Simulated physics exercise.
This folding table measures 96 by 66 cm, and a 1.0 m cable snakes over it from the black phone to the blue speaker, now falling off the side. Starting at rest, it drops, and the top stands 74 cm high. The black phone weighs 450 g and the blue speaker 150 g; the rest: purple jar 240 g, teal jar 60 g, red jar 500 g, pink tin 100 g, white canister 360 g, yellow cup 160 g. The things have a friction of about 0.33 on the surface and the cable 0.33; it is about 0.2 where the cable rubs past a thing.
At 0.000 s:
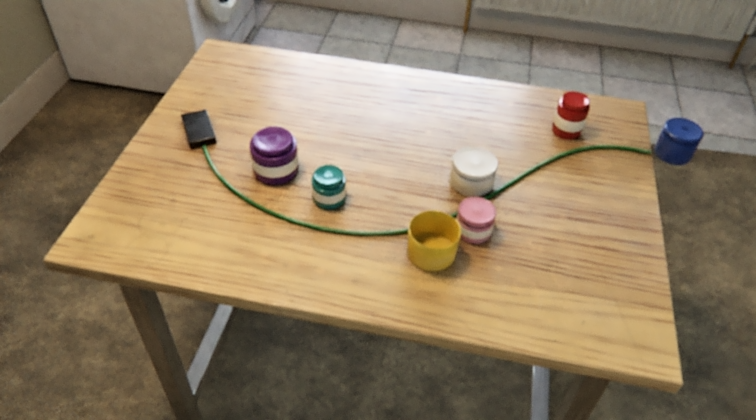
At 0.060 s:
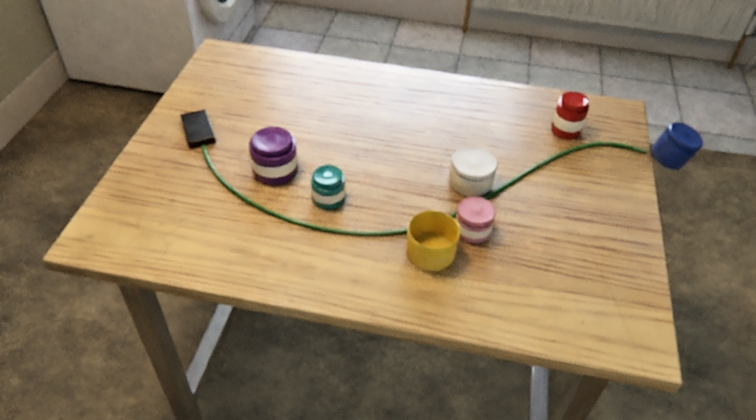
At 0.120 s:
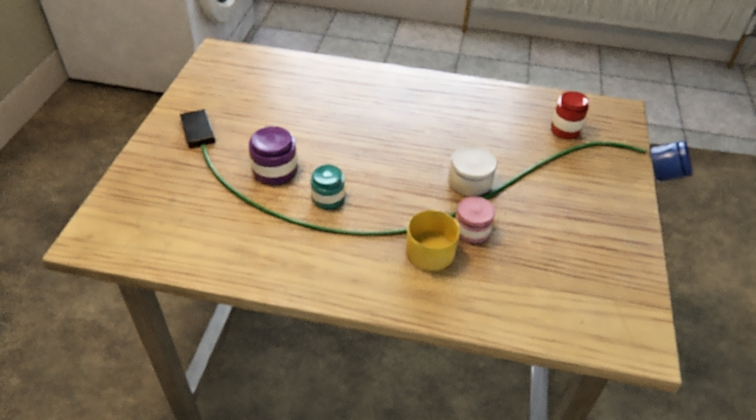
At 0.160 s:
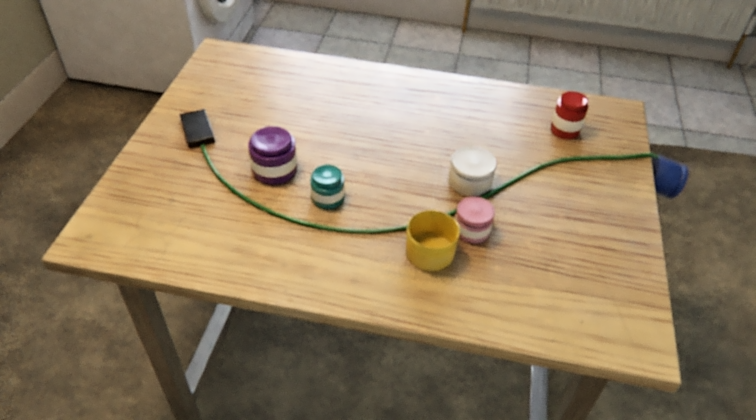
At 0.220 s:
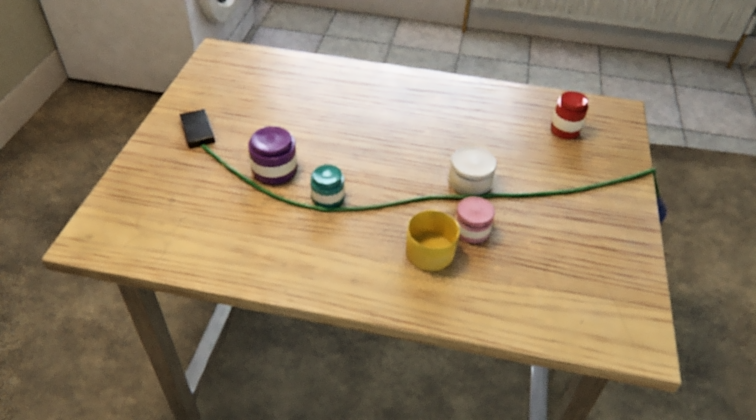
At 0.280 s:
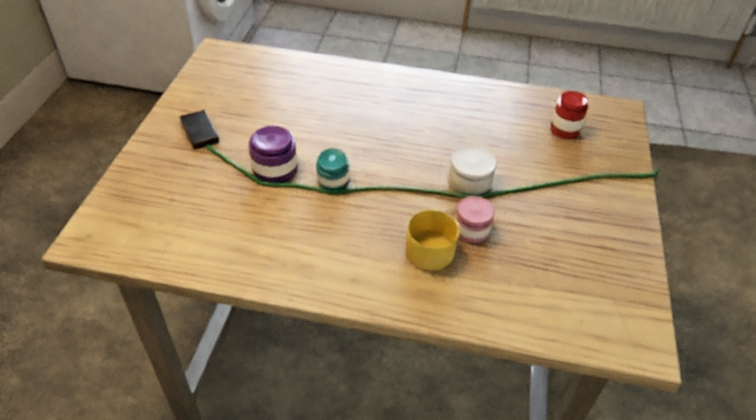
Blue speaker tipping off the right edge of a wooden table, pulling its green cable taut against the jars and nudging the teal one.
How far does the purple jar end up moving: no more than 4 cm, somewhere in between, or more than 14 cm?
It will finish up close to its start.
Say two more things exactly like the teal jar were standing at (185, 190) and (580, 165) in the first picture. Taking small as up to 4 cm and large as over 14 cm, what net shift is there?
The first would move just a bit, and the second would move a long way.
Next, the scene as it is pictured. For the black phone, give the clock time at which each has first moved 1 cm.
Black phone at about 0.44 s on the clock.
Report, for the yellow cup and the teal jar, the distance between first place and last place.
Net shift - yellow cup 0 cm, teal jar 20 cm.
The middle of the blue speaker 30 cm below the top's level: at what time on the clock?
Answer: Not at all.
By 0.5 s, the cable's tail end at (211, 147); blue speaker over the edge, teal jar 19 cm off its start, black phone 1 cm off its start.
By 0.7 s, the cable's tail end at (212, 147); purple jar 1 cm off its start, teal jar 20 cm off its start, blue speaker over the edge.
By 1.0 s, the cable's tail end at (212, 147); purple jar 1 cm off its start at (274, 135), teal jar 20 cm off its start at (350, 103), blue speaker over the edge.
By 1.2 s, the cable's tail end at (212, 147); purple jar 1 cm off its start, teal jar 20 cm off its start, blue speaker over the edge.
By 2.4 s, the cable's tail end at (212, 147); purple jar 1 cm off its start at (274, 135), blue speaker over the edge, teal jar 20 cm off its start at (350, 103), black phone 1 cm off its start at (202, 127).
